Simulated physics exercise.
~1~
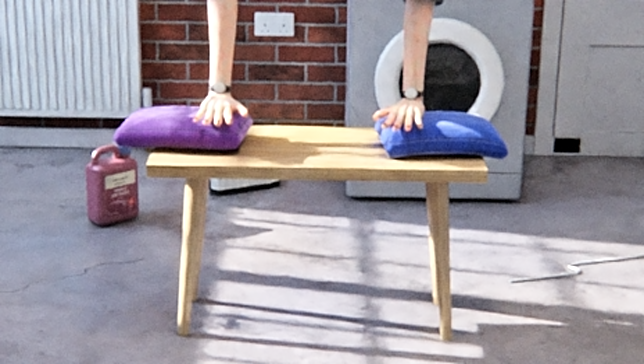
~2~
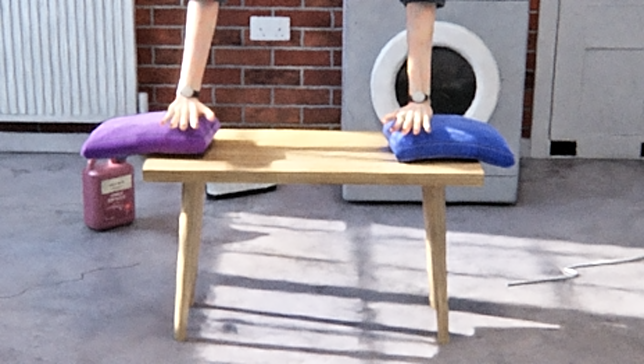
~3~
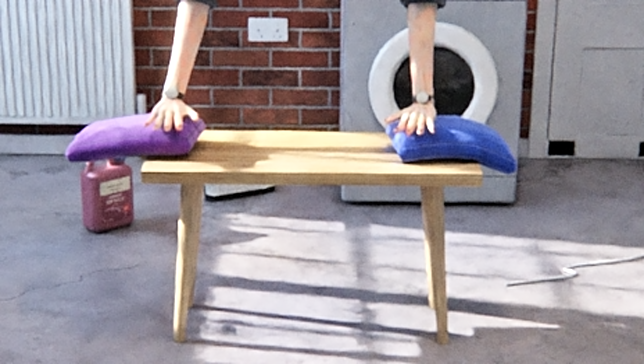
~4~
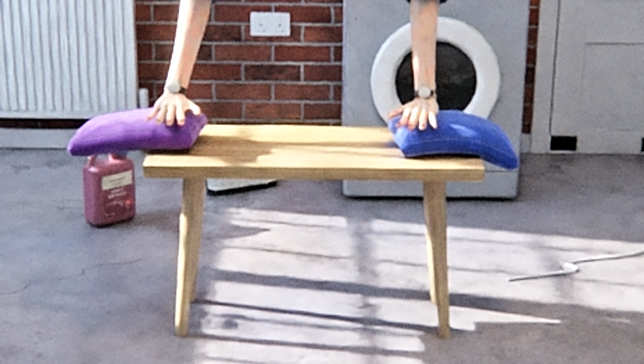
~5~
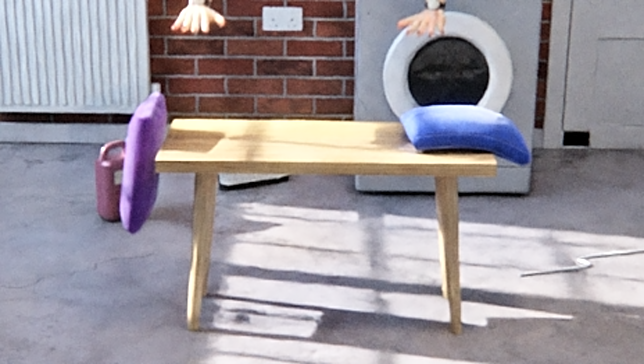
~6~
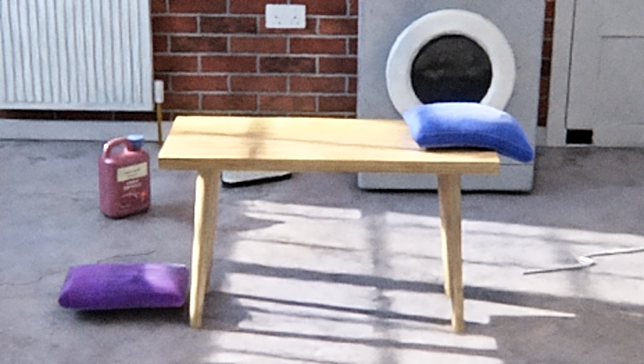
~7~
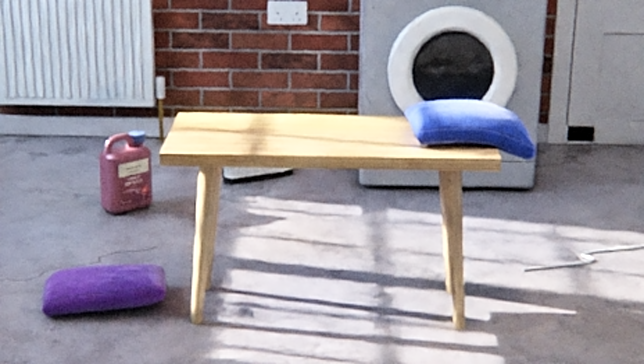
Two hands push purple and blue bags outward, and only the purple one falls off.
